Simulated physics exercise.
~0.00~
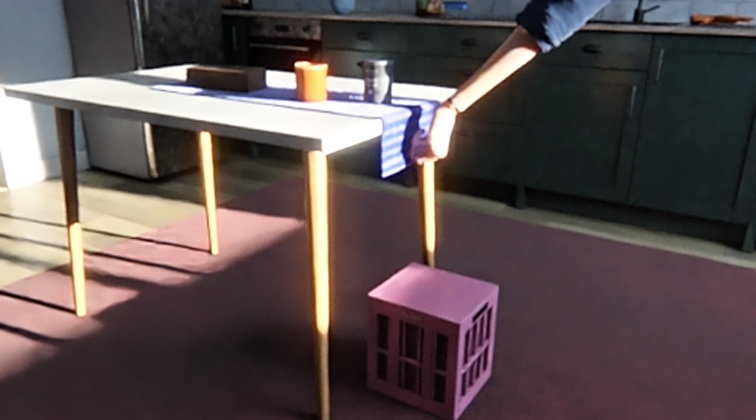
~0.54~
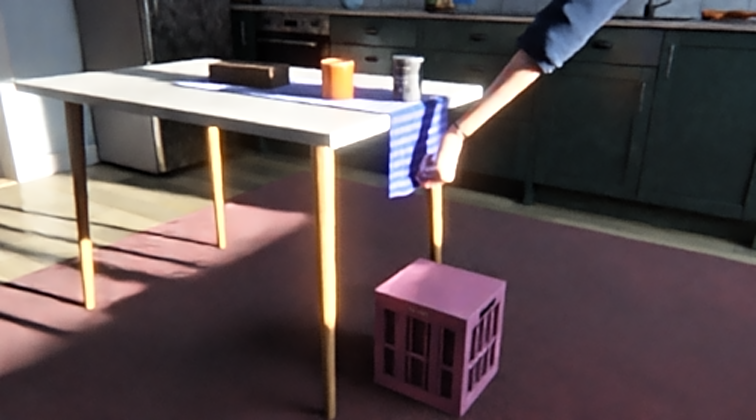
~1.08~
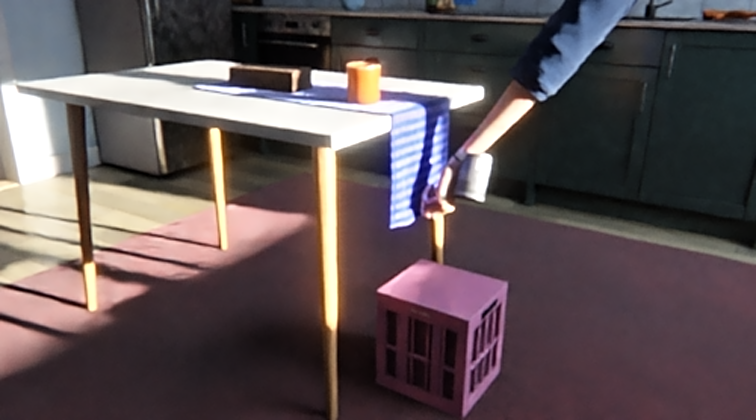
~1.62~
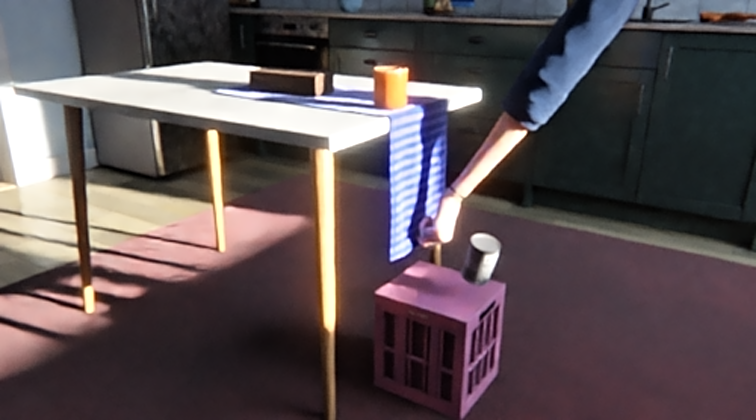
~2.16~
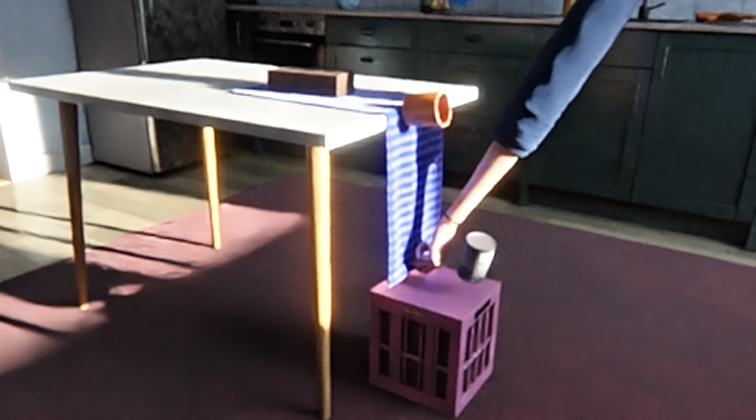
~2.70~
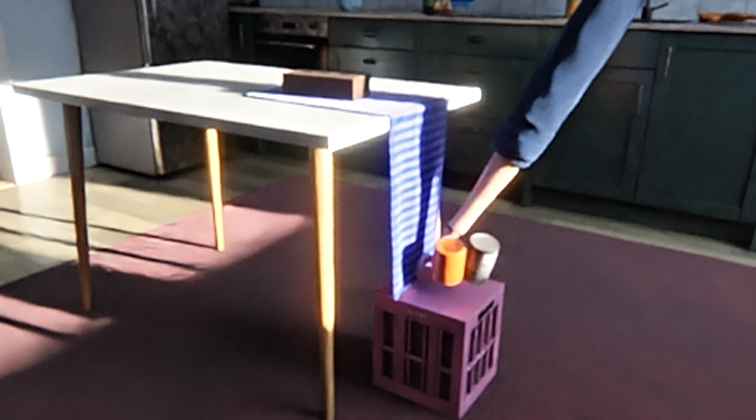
Kitchen, a hand drawing a blue scarf down off a table, grey tin then orange mug dropping onto the pink crate below.
